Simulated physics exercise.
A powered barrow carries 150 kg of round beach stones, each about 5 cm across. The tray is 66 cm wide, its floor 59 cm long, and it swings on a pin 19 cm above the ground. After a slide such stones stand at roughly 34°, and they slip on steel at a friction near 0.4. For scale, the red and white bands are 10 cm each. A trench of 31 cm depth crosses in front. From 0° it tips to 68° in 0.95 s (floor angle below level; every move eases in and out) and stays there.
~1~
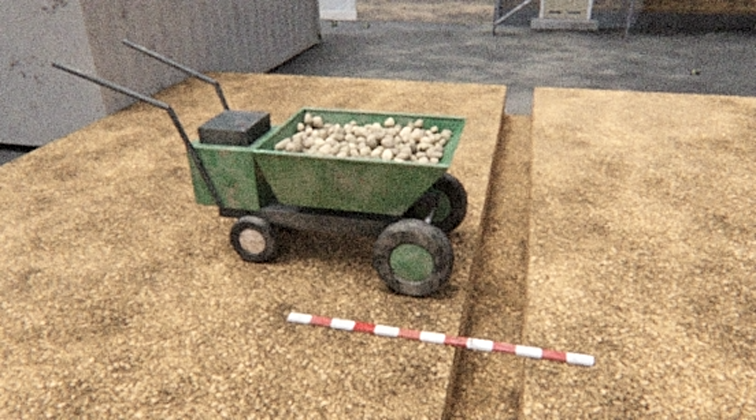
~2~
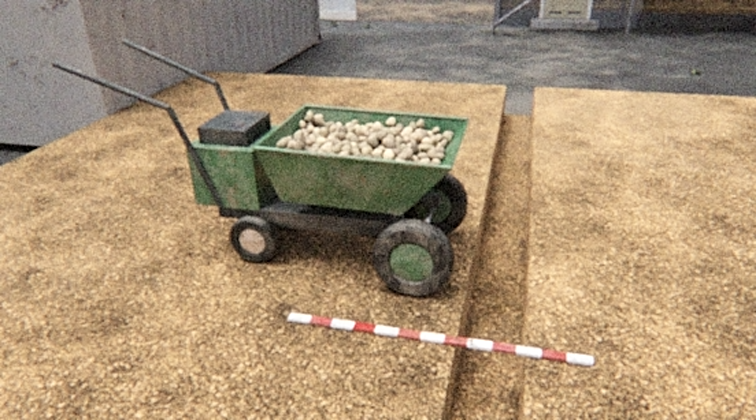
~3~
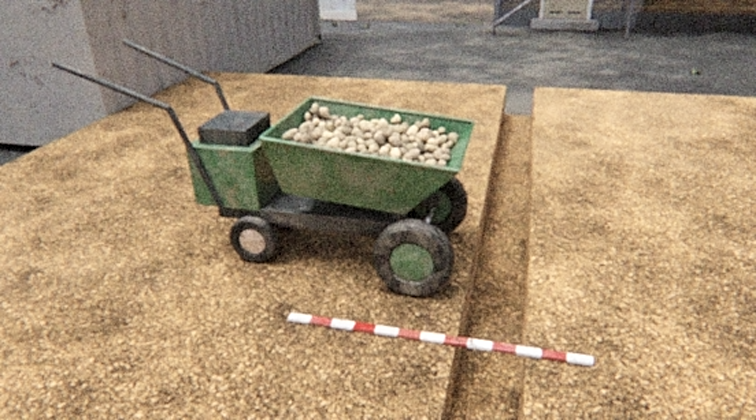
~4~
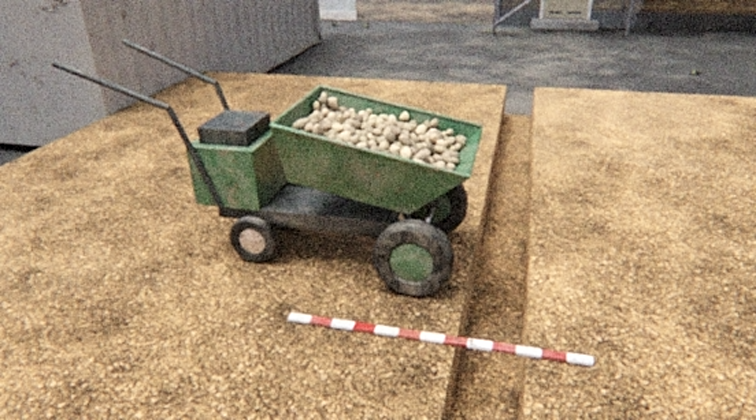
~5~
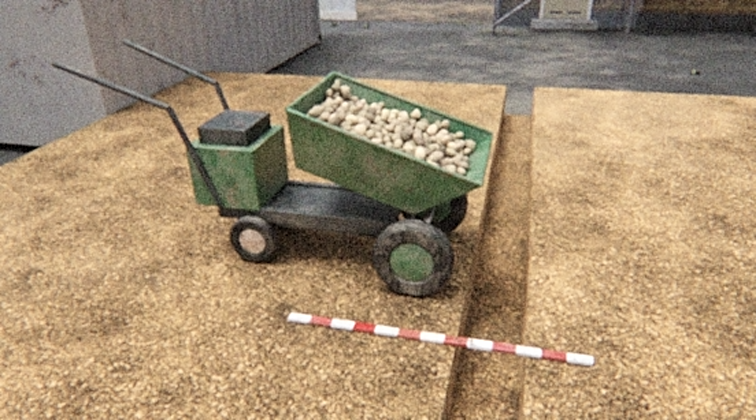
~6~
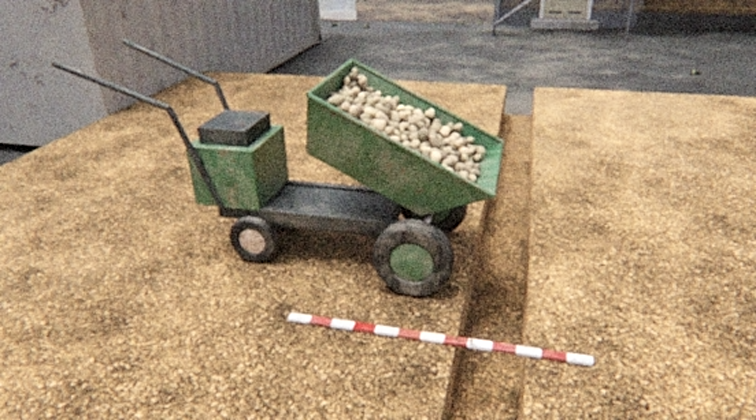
An outdoor yard of coarse tan ground, cut by a narrow trench and backed by grey paving and a grey wall at left, is seen from slightly above by a still camera. A green barrow with black handles at left carries pale round stones, with a red-and-white banded pole lying in front. The tray starts level, then its handle-side end rises steadily, sloping it down rightward while the chassis stays put.
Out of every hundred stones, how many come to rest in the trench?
Close to 14 in a hundred.
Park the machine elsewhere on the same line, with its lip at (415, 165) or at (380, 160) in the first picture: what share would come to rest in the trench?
About 40 and 75 per cent.
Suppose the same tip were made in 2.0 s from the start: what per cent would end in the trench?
It would be near 20 per cent.
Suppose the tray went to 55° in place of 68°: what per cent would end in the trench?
In that case some 15 per cent.
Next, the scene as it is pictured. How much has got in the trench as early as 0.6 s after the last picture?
Some 0 per cent.
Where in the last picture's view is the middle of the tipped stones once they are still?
Their middle is at about (592, 276).
Then, 0.3 s after the last picture the floor is at 57°, 100 % in the tray; the foremost stones are at (523, 214).
Then, 0.6 s after the last picture the floor is at 68°, 61 % in the tray, 39 % past the trench; the foremost stones are at (624, 284).
Then, 1.0 s after the last picture the floor is at 68°, 21 % in the tray, 1 % in the trench, 78 % past the trench; the foremost stones are past the picture's edge.
Then, 2.9 s after the last picture the floor is at 68°, 0 % in the tray, 14 % in the trench, 86 % past the trench; the foremost stones are past the picture's edge.
